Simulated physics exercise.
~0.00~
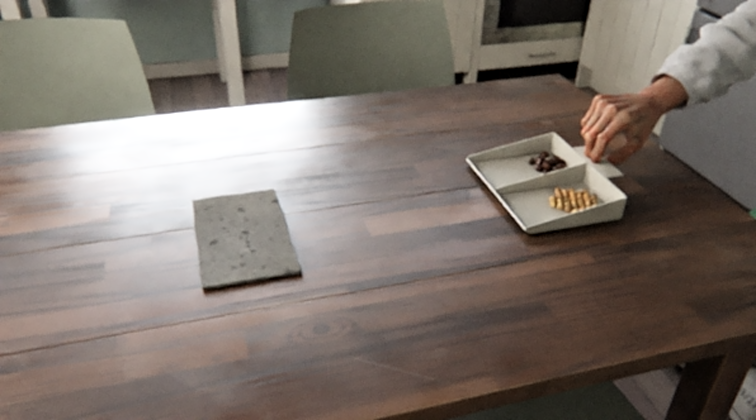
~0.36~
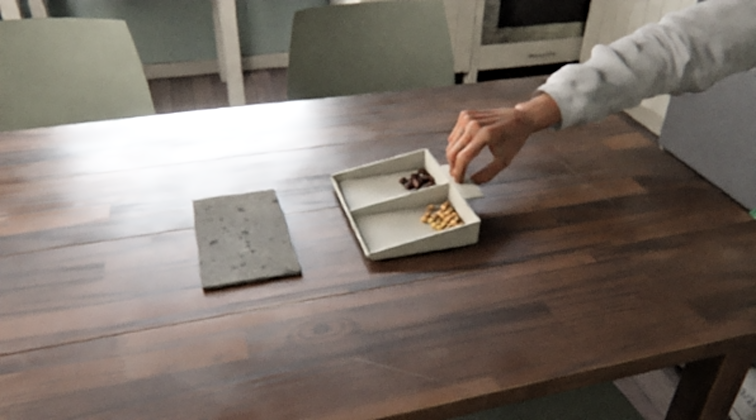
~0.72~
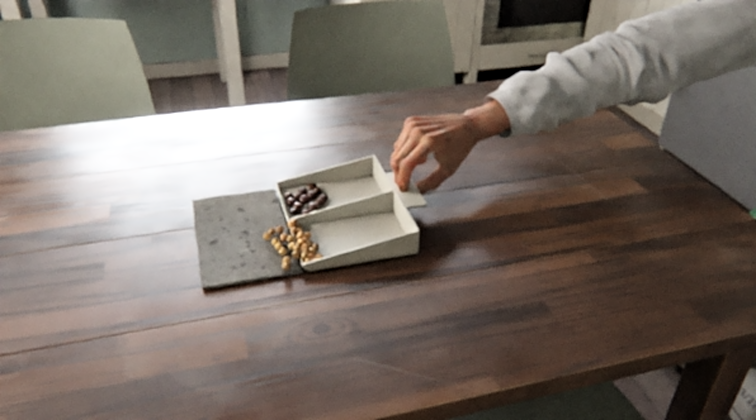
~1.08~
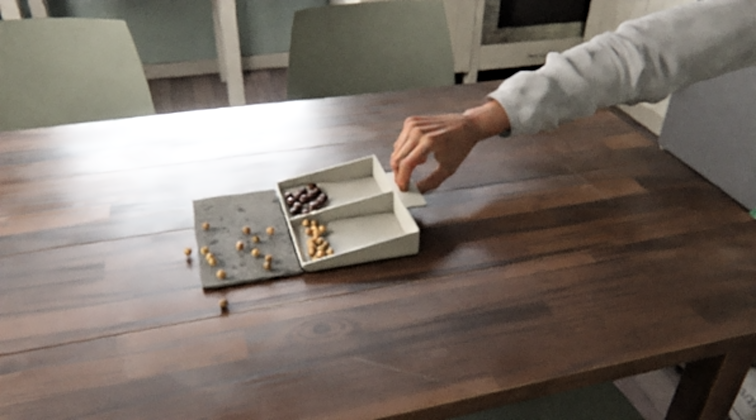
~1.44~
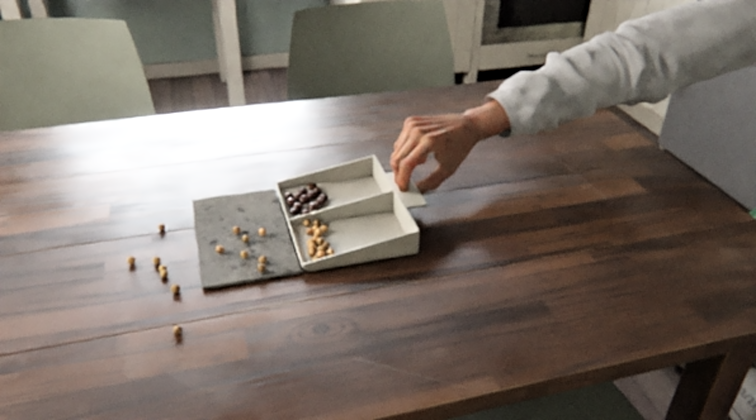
Hand sliding a divided tray left into a grey slab, yellowish pieces spilling across it onto the table, dark ones staying inside.
